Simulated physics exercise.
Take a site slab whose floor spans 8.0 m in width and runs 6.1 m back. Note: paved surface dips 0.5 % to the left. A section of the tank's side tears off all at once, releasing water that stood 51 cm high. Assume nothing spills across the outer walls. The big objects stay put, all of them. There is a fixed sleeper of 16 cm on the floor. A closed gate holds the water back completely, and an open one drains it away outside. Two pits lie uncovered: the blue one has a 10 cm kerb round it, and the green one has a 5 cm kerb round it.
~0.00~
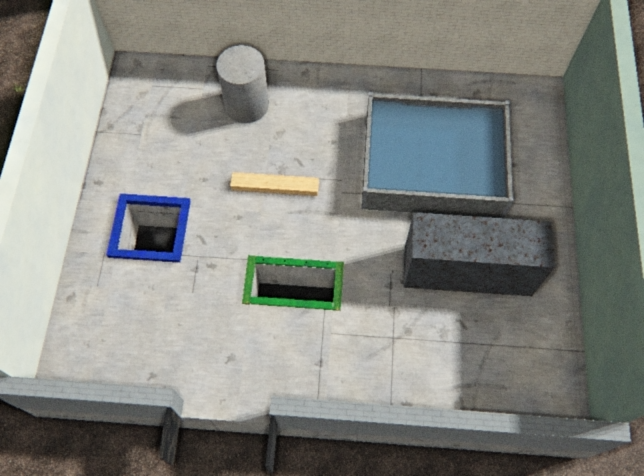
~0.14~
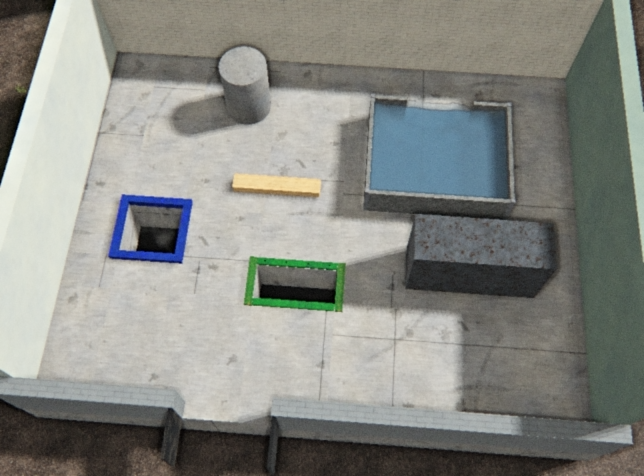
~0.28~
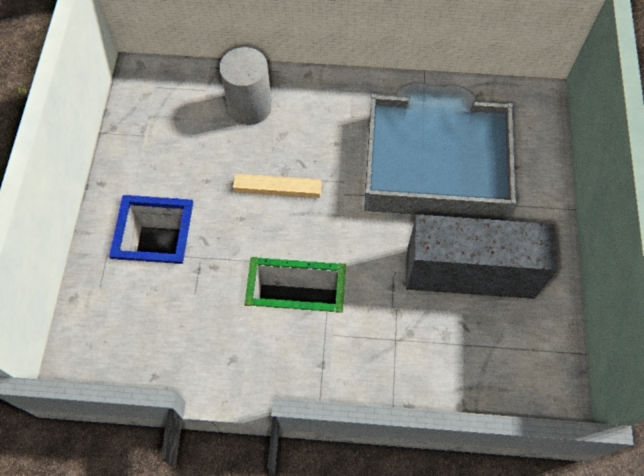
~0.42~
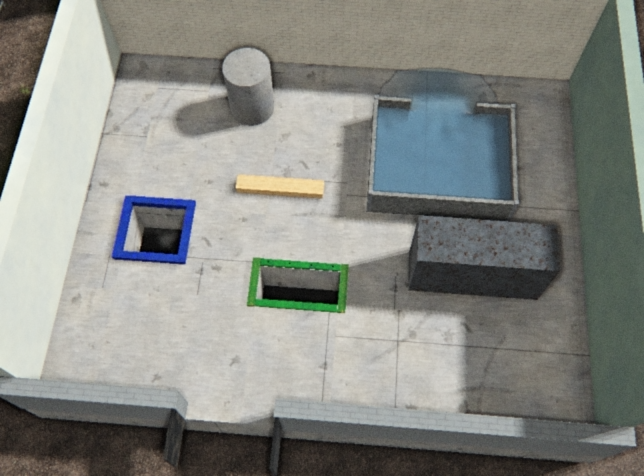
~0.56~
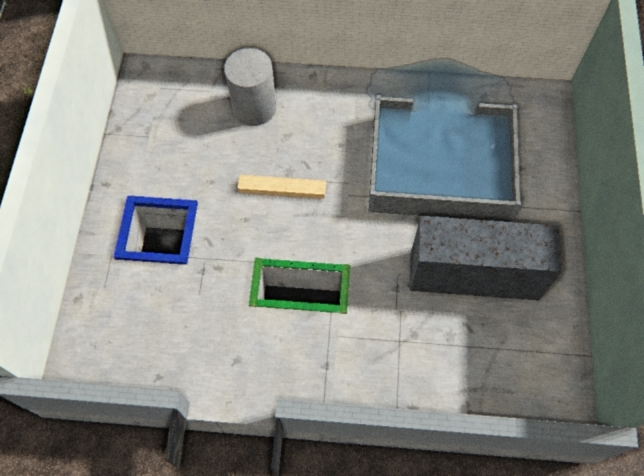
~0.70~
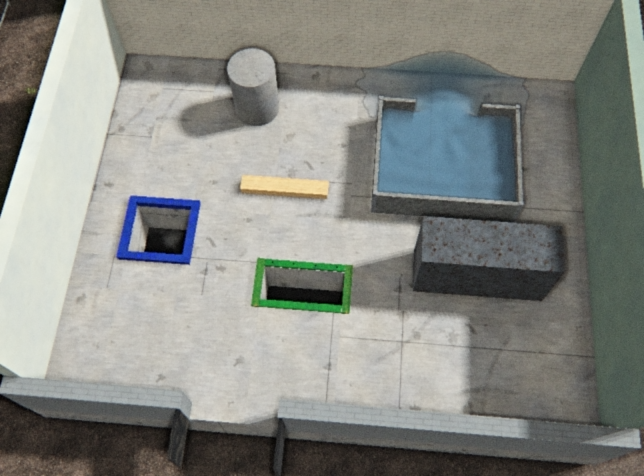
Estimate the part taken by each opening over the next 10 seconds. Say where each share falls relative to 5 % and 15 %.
Gate: It takes not even 5 % of the water; blue pit: It takes under 5 % of the water; green pit: It takes under 5 % of the water.
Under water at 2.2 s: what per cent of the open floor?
20 %.
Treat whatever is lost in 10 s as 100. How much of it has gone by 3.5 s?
Share gone by then: Approx. 0 %.
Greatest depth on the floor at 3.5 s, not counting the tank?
Some 23 cm deep.
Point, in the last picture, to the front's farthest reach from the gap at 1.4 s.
Somewhere about (296, 70).
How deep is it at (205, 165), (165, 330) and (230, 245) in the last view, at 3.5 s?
Around 2 cm, 0 cm and 0 cm, in the order given.
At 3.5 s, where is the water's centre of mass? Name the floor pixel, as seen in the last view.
Balance point at about (423, 142).
After 1.4 s water covers 10 % of the floor and is deepest (39 cm) near (439, 79); gone so far, the gate 0 %, the blue pit 0 %, the green pit 0 %.
After 2.2 s water covers 20 % of the floor and is deepest (32 cm) near (439, 79); gone so far, the gate 0 %, the blue pit 0 %, the green pit 0 %.
After 3.5 s water covers 35 % of the floor and is deepest (23 cm) near (439, 79); gone so far, the gate 0 %, the blue pit 0 %, the green pit 0 %.
After 6.0 s water covers 60 % of the floor and is deepest (14 cm) near (439, 79); gone so far, the gate 0 %, the blue pit 0 %, the green pit 0 %.
After 10.0 s water covers 90 % of the floor and is deepest (8 cm) near (131, 76); gone so far, the gate 0 %, the blue pit 0 %, the green pit 0 %.
